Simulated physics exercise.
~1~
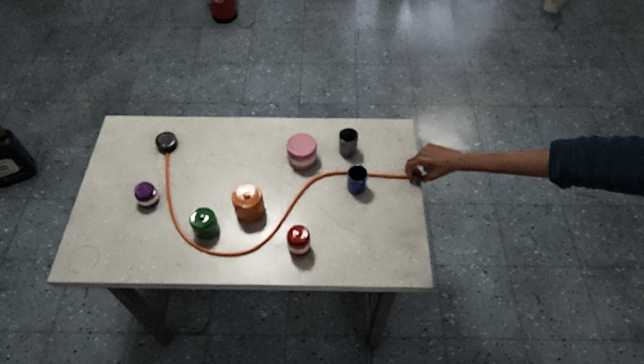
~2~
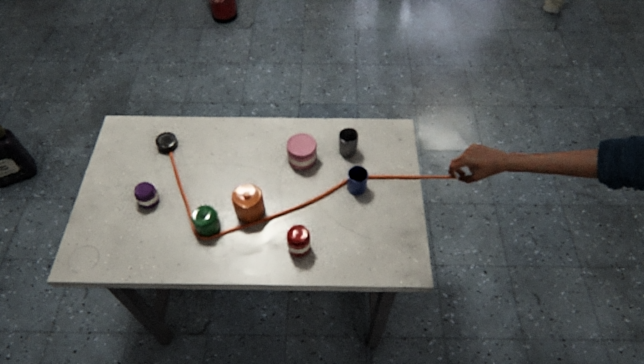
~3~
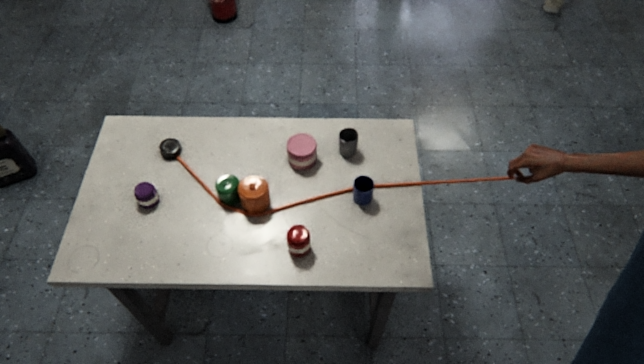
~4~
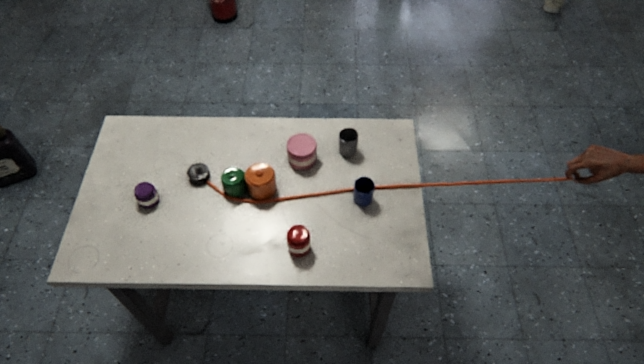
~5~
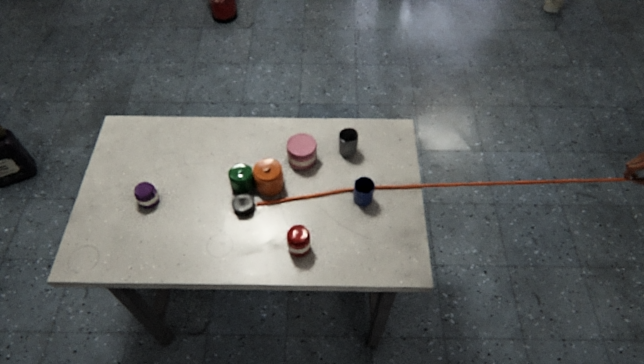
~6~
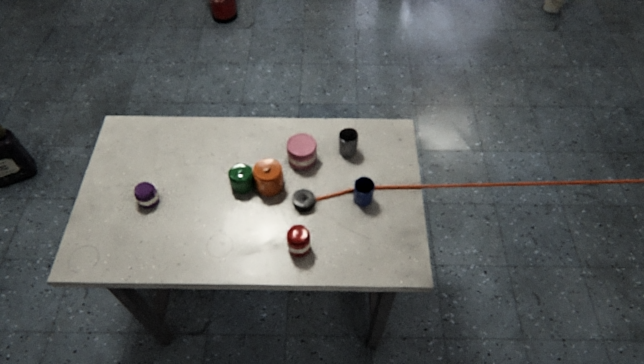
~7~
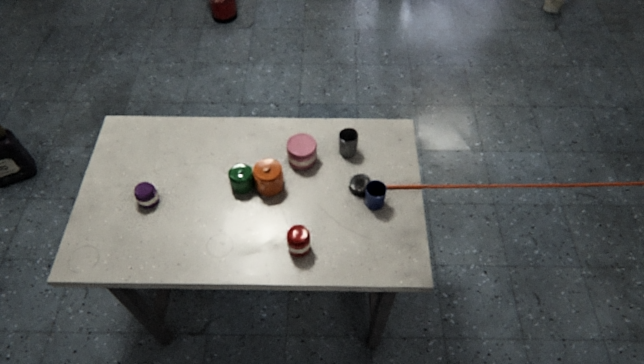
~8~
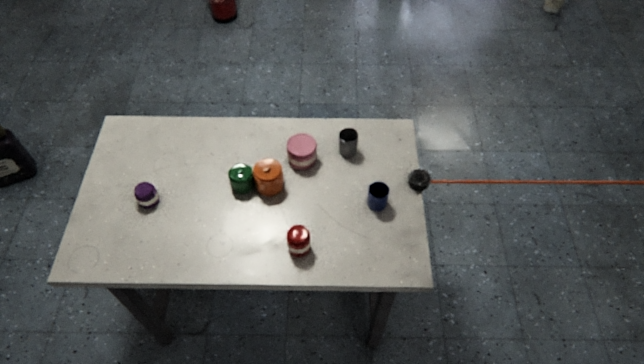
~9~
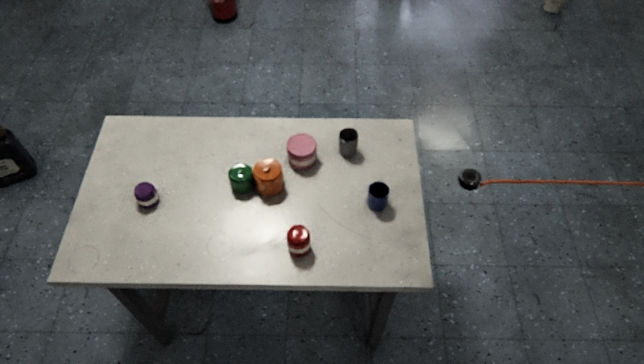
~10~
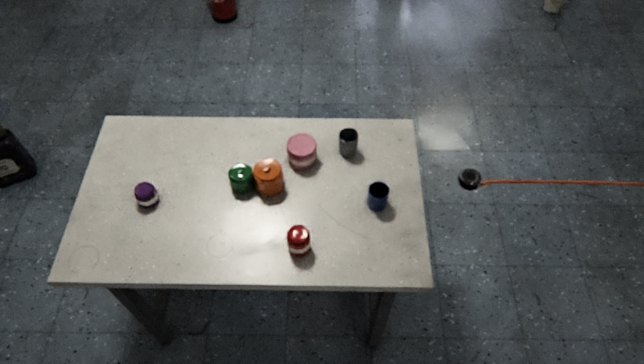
A hand pulls an orange wire rightwards, shifting three containers and dragging a black disc off the table.
